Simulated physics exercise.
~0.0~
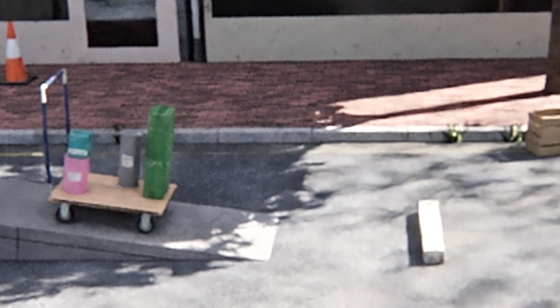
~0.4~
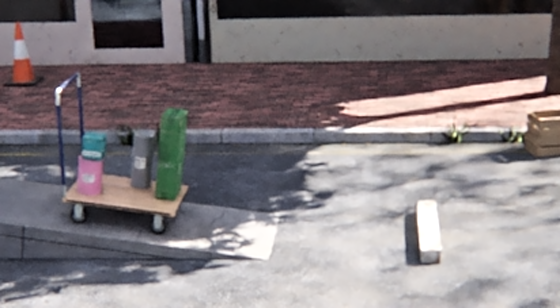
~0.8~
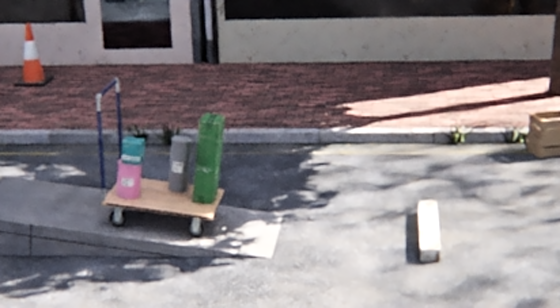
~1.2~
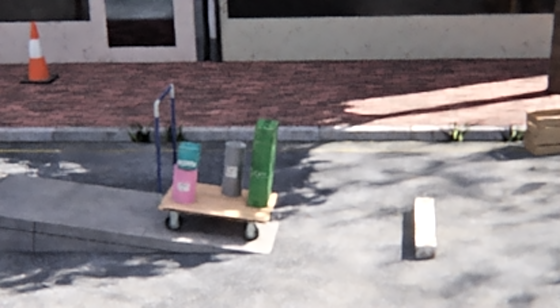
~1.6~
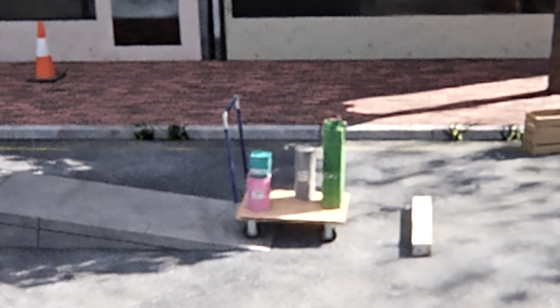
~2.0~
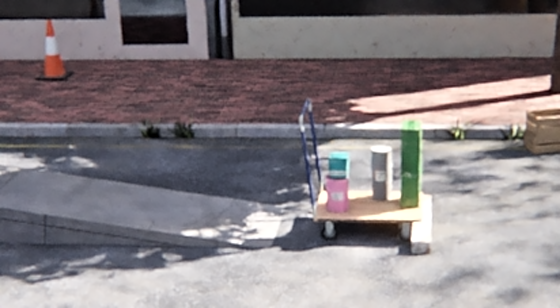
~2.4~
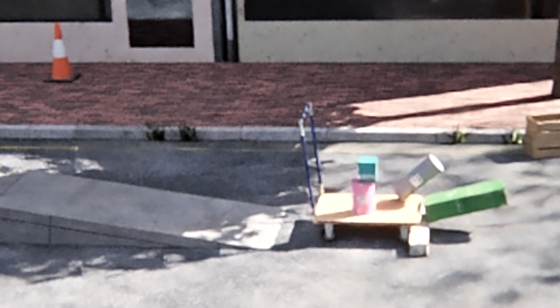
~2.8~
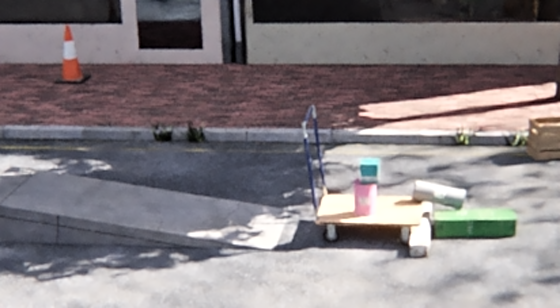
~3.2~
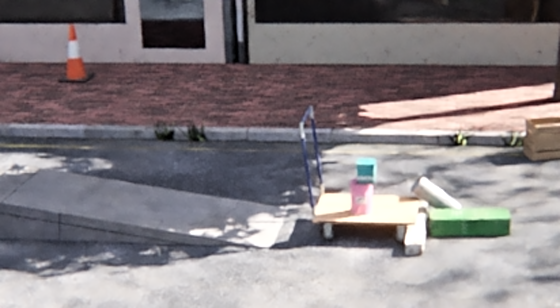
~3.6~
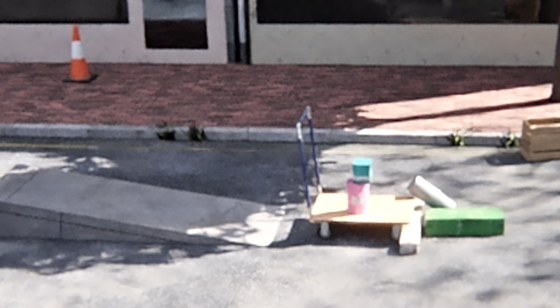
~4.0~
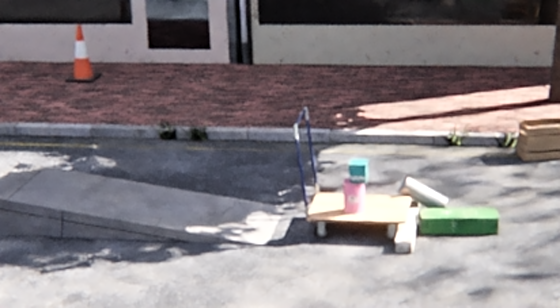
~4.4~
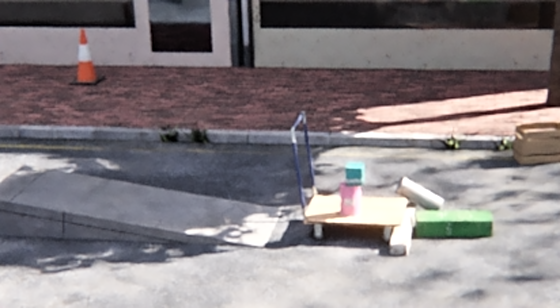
At the start, a flat trolley rolls right down a ramp beside a brick pavement, carrying a pink canister with a turquoise box on top, a grey canister and a tall green box. It leaves the ramp, levels out and crosses a short stretch of ground towards a pale kerb block. The trolley stops abruptly at the block, and the green box topples forward off the front edge while the grey canister tips after it. Both land on the ground just beyond the block. At the end, the trolley stands still, with the turquoise box still upright on the pink canister.
